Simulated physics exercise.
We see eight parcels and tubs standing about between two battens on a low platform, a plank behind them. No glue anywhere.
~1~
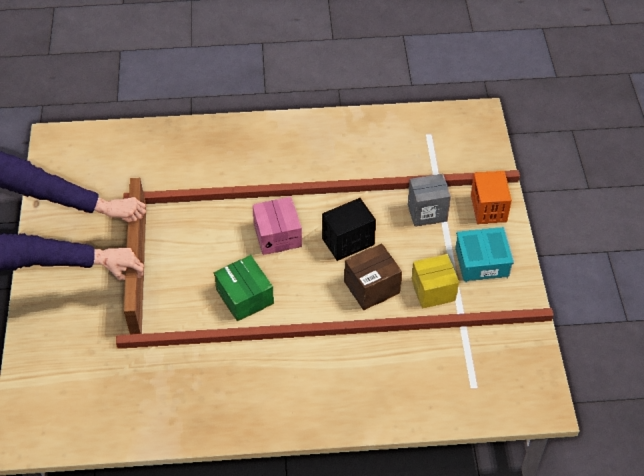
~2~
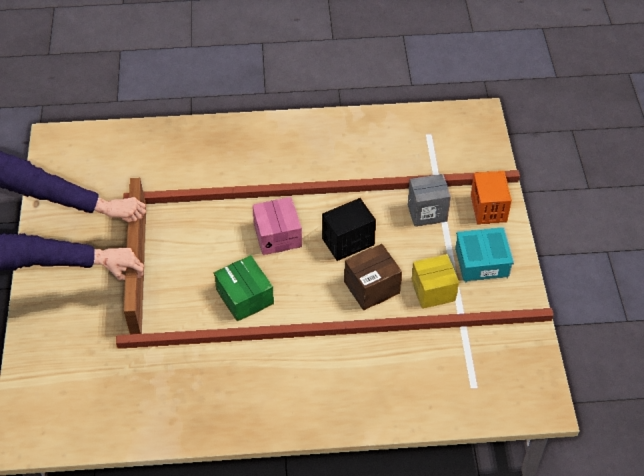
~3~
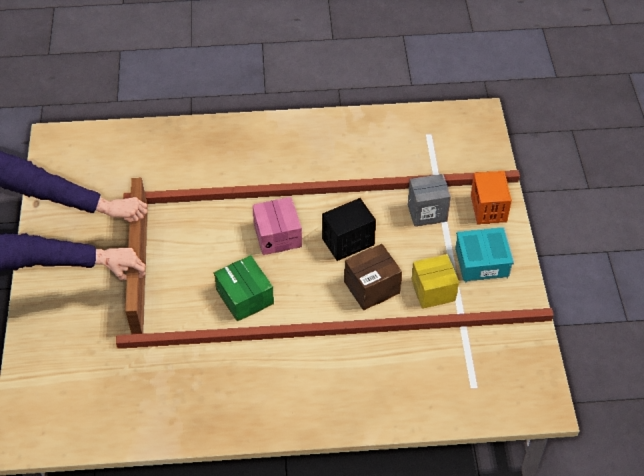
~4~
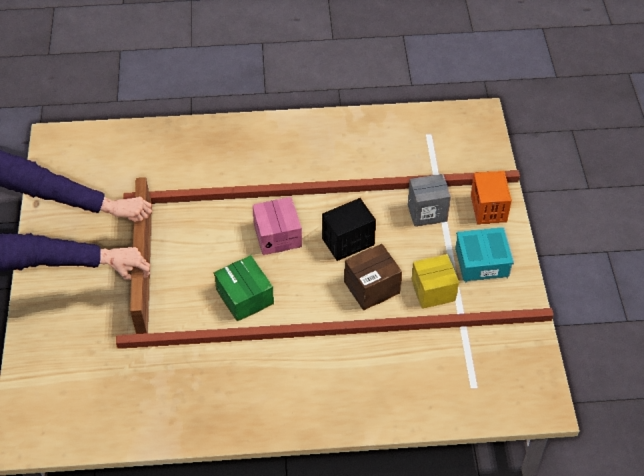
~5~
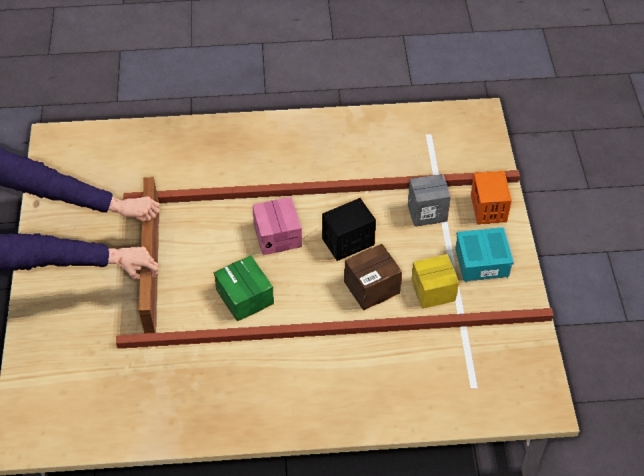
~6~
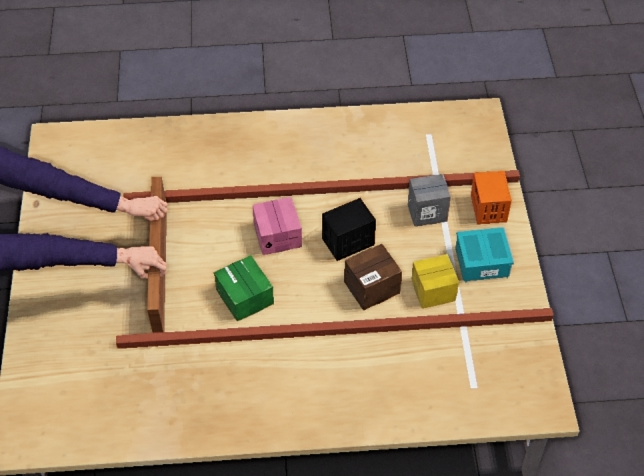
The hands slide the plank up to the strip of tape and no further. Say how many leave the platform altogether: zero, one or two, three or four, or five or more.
The number that fall off is three or four.
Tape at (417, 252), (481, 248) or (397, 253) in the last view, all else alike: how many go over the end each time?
In that order 0, 6 and 0.
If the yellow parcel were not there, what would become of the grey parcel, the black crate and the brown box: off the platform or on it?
The grey parcel is kept, the black crate is kept, the brown box remains up.
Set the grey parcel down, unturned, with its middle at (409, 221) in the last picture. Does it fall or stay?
Then it tumbles off.
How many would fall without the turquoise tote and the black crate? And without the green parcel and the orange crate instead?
The counts: 2 and 1.
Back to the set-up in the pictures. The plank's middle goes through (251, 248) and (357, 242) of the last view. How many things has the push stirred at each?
By then 1, and 6.
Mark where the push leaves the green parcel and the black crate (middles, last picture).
About (481, 282), and the other about (515, 225).
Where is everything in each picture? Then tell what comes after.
Orange crate (491, 197); turquoise tote (484, 255); grey parcel (429, 200); plank (136, 255); tape (449, 250), in the first frame.
Turquoise tote (484, 255); yellow parcel (435, 281), in the second frame.
Grey parcel (429, 201); black crate (349, 230), in the third frame.
Orange crate (491, 198); pink box (277, 226), in the fourth frame.
Turquoise tote (484, 255); green parcel (244, 288), in the fifth frame.
Orange crate (491, 198); turquoise tote (484, 255); grey parcel (429, 201); plank (158, 254); tape (449, 250), in the sixth frame.
Soon after, none off yet; orange crate at rest near (491, 198); turquoise tote at rest near (484, 255); grey parcel at rest near (429, 201).
In the end, the number that fall off is three or four; gone, yellow parcel, turquoise tote and orange crate.
